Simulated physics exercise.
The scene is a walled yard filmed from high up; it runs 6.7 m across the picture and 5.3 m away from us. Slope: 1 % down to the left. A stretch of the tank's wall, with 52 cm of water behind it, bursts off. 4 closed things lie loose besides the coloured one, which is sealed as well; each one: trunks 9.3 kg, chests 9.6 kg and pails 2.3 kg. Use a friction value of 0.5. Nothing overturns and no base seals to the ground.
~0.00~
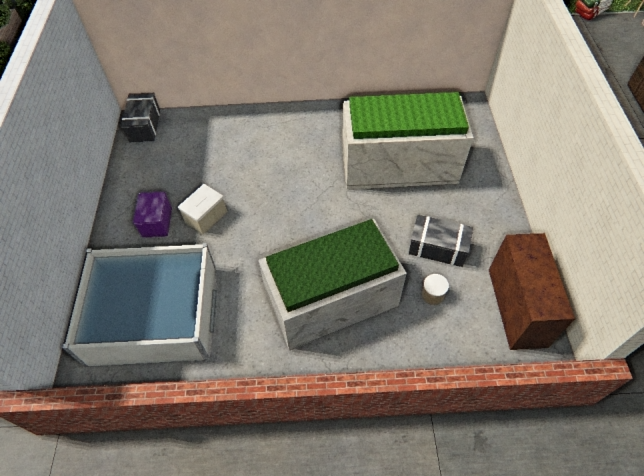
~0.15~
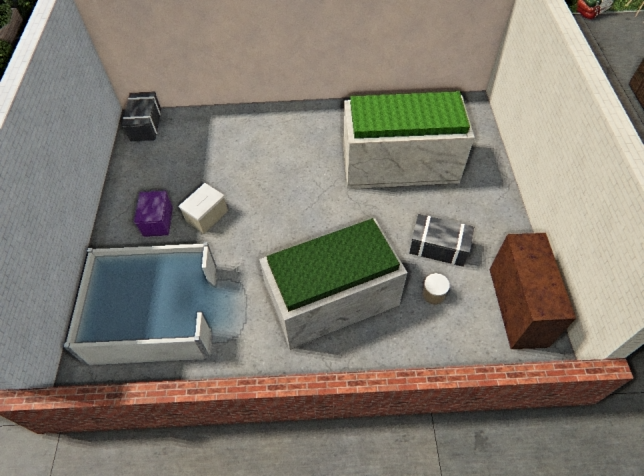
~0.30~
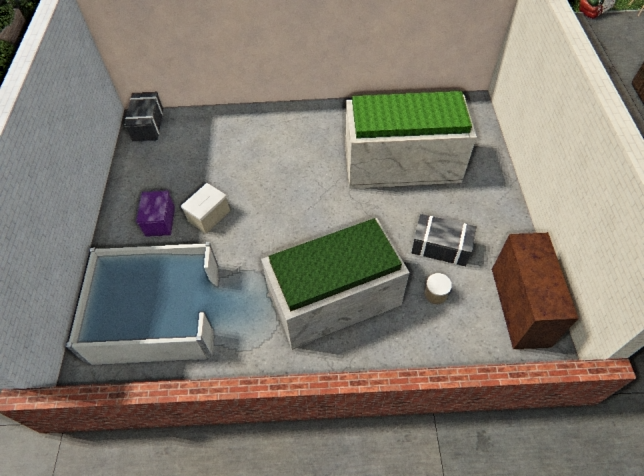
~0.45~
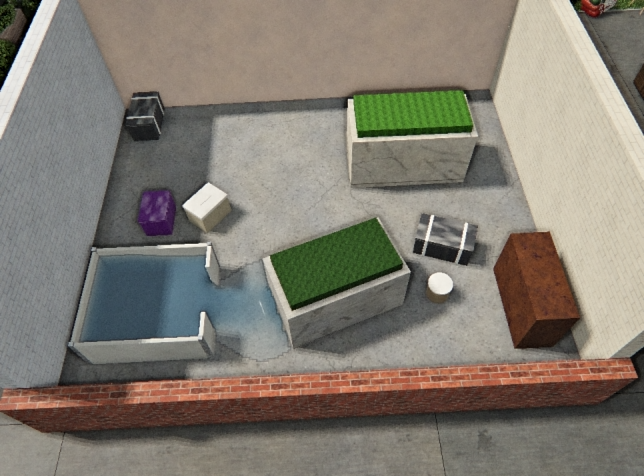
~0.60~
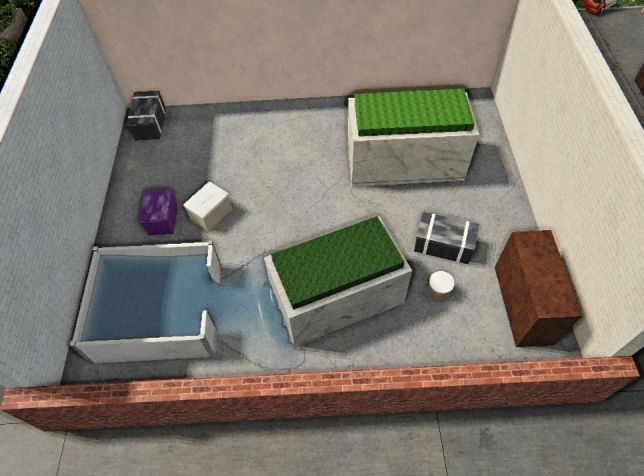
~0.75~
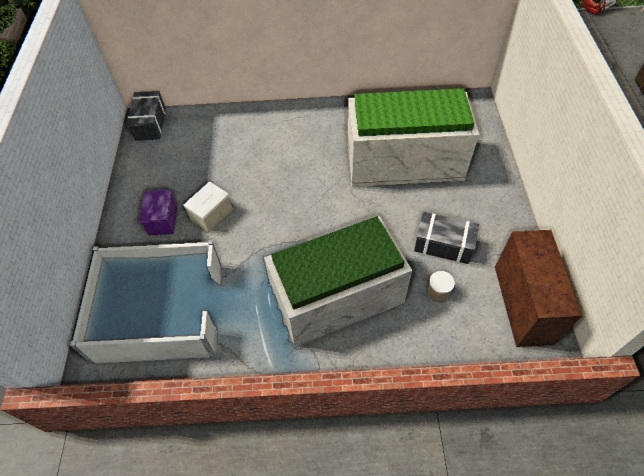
Walled yard with a tank's right side bursting open, water spreading across the floor to a grass-topped block, scattered boxes staying still.
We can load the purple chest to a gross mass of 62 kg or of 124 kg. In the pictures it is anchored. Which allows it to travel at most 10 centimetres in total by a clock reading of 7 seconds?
I'd wager even the lighter one passes.
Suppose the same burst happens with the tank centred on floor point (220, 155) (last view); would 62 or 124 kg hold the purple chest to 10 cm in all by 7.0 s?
Result, then: Lighter one suffices.
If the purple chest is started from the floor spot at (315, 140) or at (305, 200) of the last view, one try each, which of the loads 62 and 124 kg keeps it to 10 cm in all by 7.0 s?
Taking the two tries in order, even the light one works and even the light one works.
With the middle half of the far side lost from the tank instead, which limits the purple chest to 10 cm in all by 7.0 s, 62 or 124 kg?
Well, in that case only the heavy one does.
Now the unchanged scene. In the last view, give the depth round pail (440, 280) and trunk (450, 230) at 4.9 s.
Depth approx. 3 cm / 3 cm.
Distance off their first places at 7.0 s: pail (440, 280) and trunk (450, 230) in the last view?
Net shift, one by one: 50 cm / 60 cm.
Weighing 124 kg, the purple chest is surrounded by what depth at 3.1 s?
0 cm, roughly.
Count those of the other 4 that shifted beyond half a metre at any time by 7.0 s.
1.
After 1.4 s the purple chest would be 0 cm from its start with 62 kg and 0 cm from its start with 124 kg; 0 cm of water round it then.
After 3.1 s the purple chest would be 0 cm from its start with 62 kg and 0 cm from its start with 124 kg; 0 cm of water round it then.
After 4.9 s the purple chest would be 0 cm from its start with 62 kg and 0 cm from its start with 124 kg; 0 cm of water round it then.
After 7.0 s the purple chest would be 0 cm from its start with 62 kg and 0 cm from its start with 124 kg; 1 cm of water round it then.
